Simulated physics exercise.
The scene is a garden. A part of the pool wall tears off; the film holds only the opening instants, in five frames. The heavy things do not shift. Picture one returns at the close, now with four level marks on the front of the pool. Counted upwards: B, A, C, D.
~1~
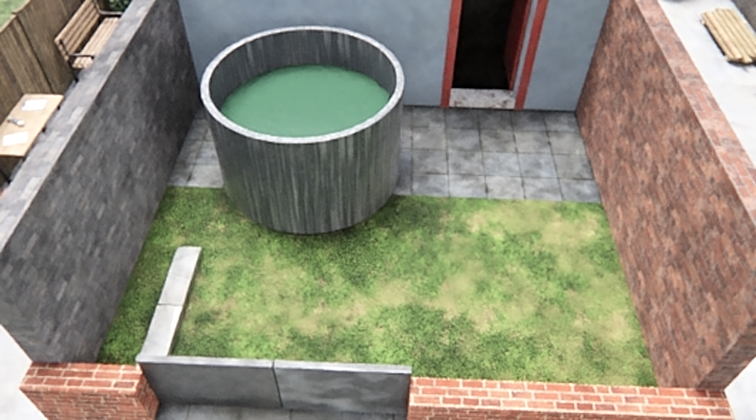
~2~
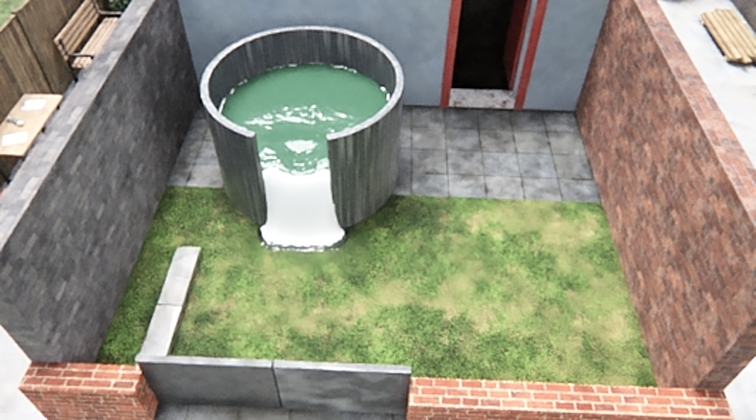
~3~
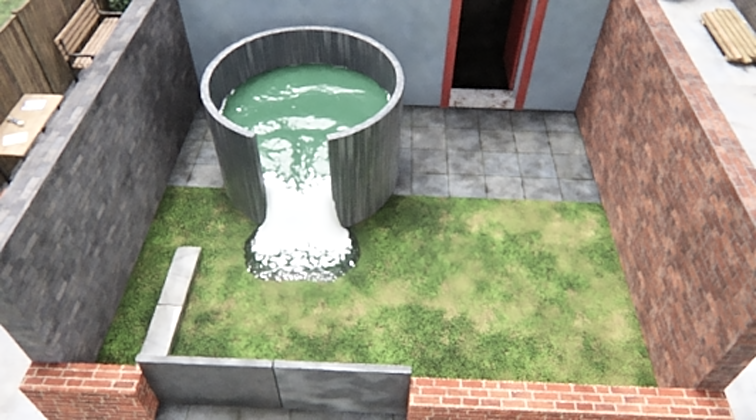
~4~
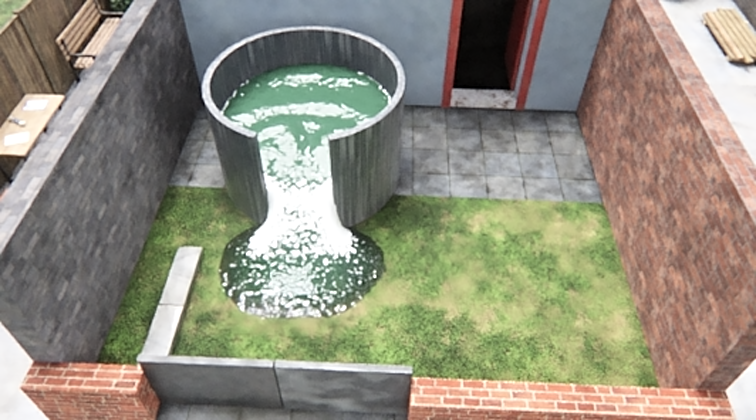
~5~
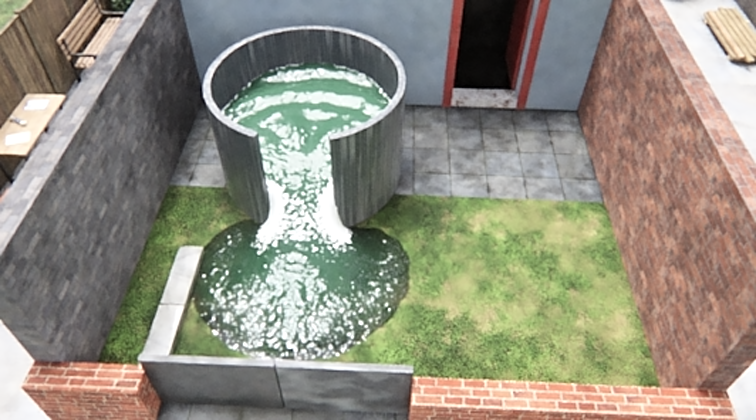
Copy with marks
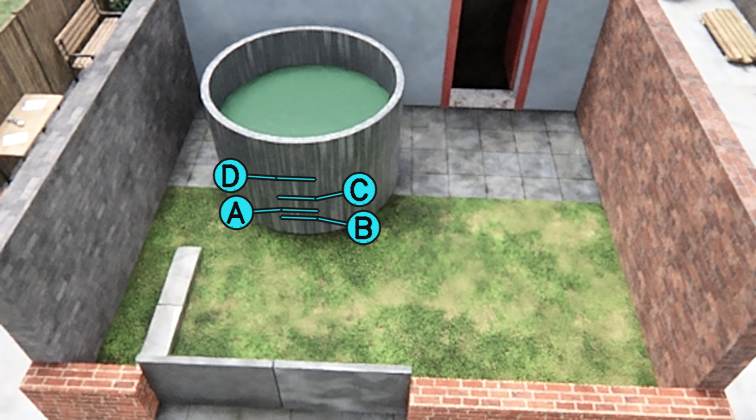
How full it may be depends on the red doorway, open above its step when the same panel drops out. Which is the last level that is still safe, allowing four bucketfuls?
I would pick line D.
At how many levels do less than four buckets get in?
All of the four.
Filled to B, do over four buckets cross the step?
No, that is safe.
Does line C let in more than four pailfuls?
No.
In cyan, A at (298, 210); B at (299, 217); C at (297, 198); D at (294, 178); from the bottom up B, A, C, D.
With A, nothing gets over.
With B, nothing gets over.
With C, nothing gets over.
With D, a splash gets over, under a bucket.
